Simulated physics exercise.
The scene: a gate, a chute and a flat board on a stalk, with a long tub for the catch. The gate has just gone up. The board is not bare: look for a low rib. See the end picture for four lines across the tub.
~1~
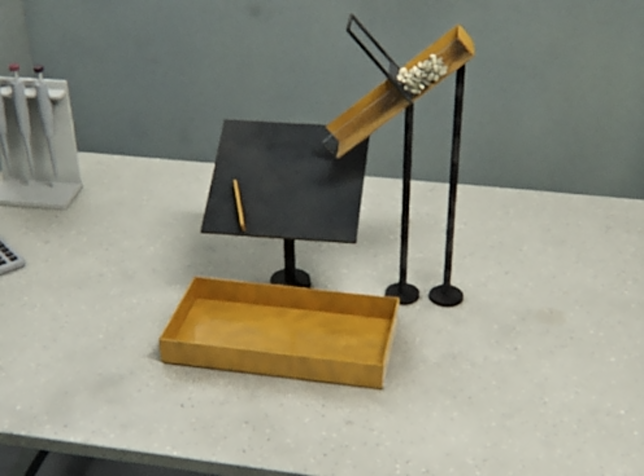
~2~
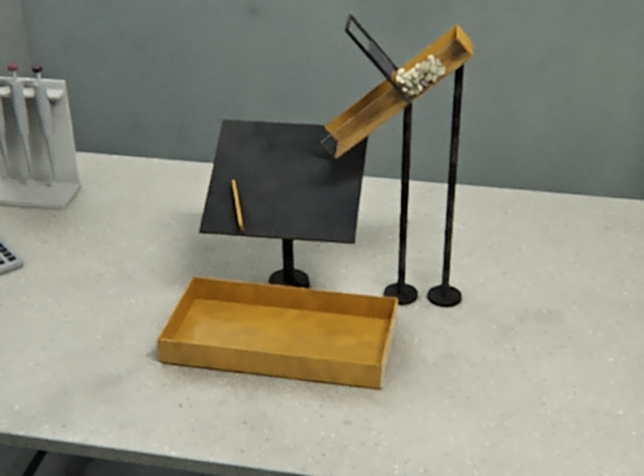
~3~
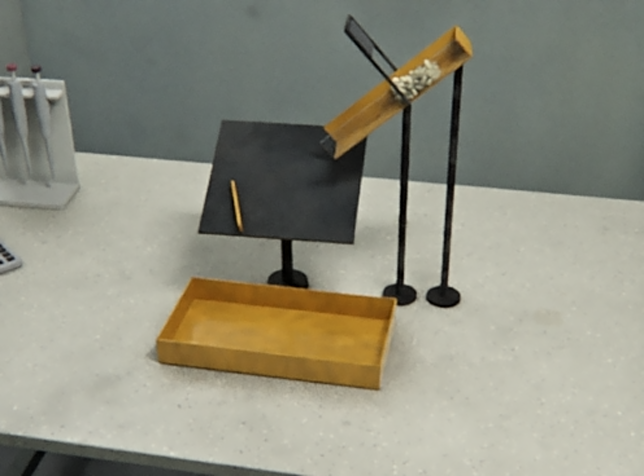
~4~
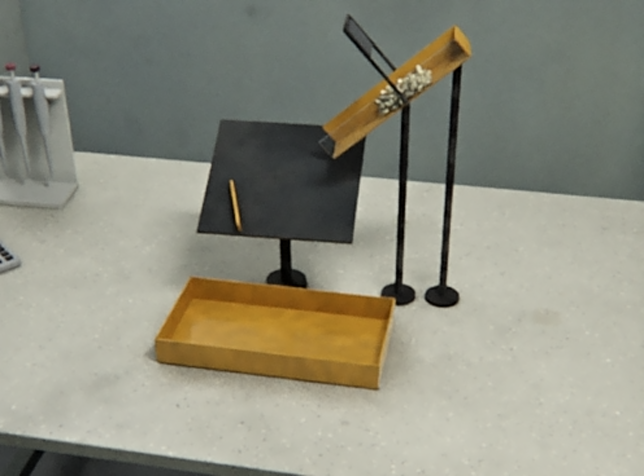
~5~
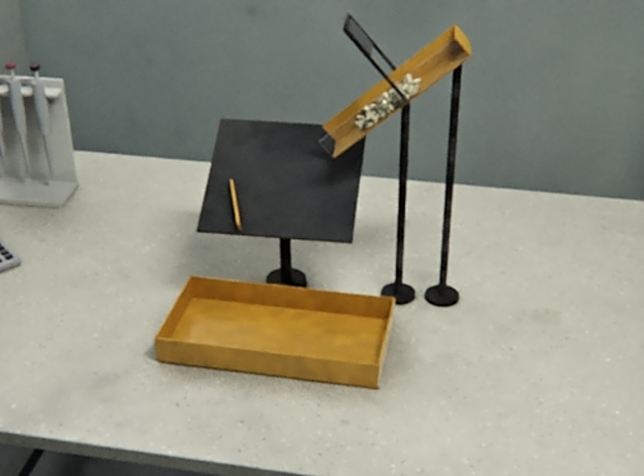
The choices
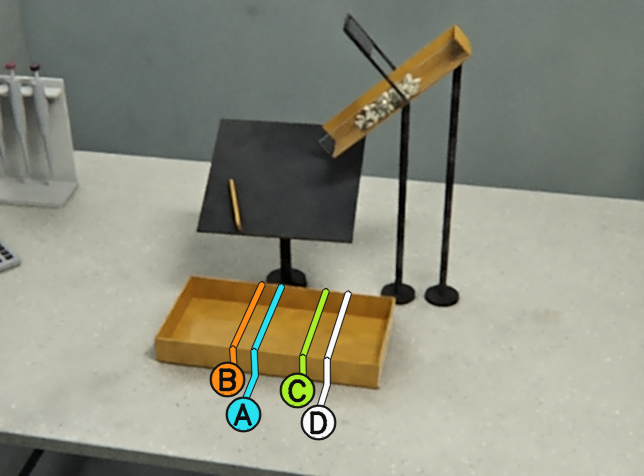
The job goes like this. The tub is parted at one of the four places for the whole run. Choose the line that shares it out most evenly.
The best line is B.
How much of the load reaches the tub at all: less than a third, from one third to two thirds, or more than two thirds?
It is more than two thirds.
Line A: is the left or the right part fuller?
Left.
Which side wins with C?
Left.
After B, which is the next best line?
That would be A.
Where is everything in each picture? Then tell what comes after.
Load behind the gate near (422, 74), white beans; lip of the chute near (339, 150), sloping fairly steeply, in the first frame.
Middle of the board near (286, 178), tilted fairly steeply; middle of its low edge near (276, 237); of its high edge near (295, 123), in the second frame.
Front corners of the tub near (157, 339) and (380, 366), empty; front of the load near (399, 96), in the third frame.
Middle of the load near (405, 88); its front near (382, 103), close to a third of the way to the lip; rib from (231, 180) to (239, 225), in the fourth frame.
Middle of the load near (391, 99); its front near (361, 118), close to two thirds of the way to the lip, in the fifth frame.
On the marked copy, line A crosses the front rim at (254, 350); line B crosses the front rim at (233, 347); line C crosses the front rim at (303, 356); line D crosses the front rim at (327, 359).
With A, of what is caught, the bulk on the left of the divider, a small share on the right.
With B, of what is caught, close to half on the left of the divider, close to half on the right.
With C, of what is caught, the whole lot on the left of the divider, none at all on the right.
With D, of what is caught, the whole lot on the left of the divider, none at all on the right.
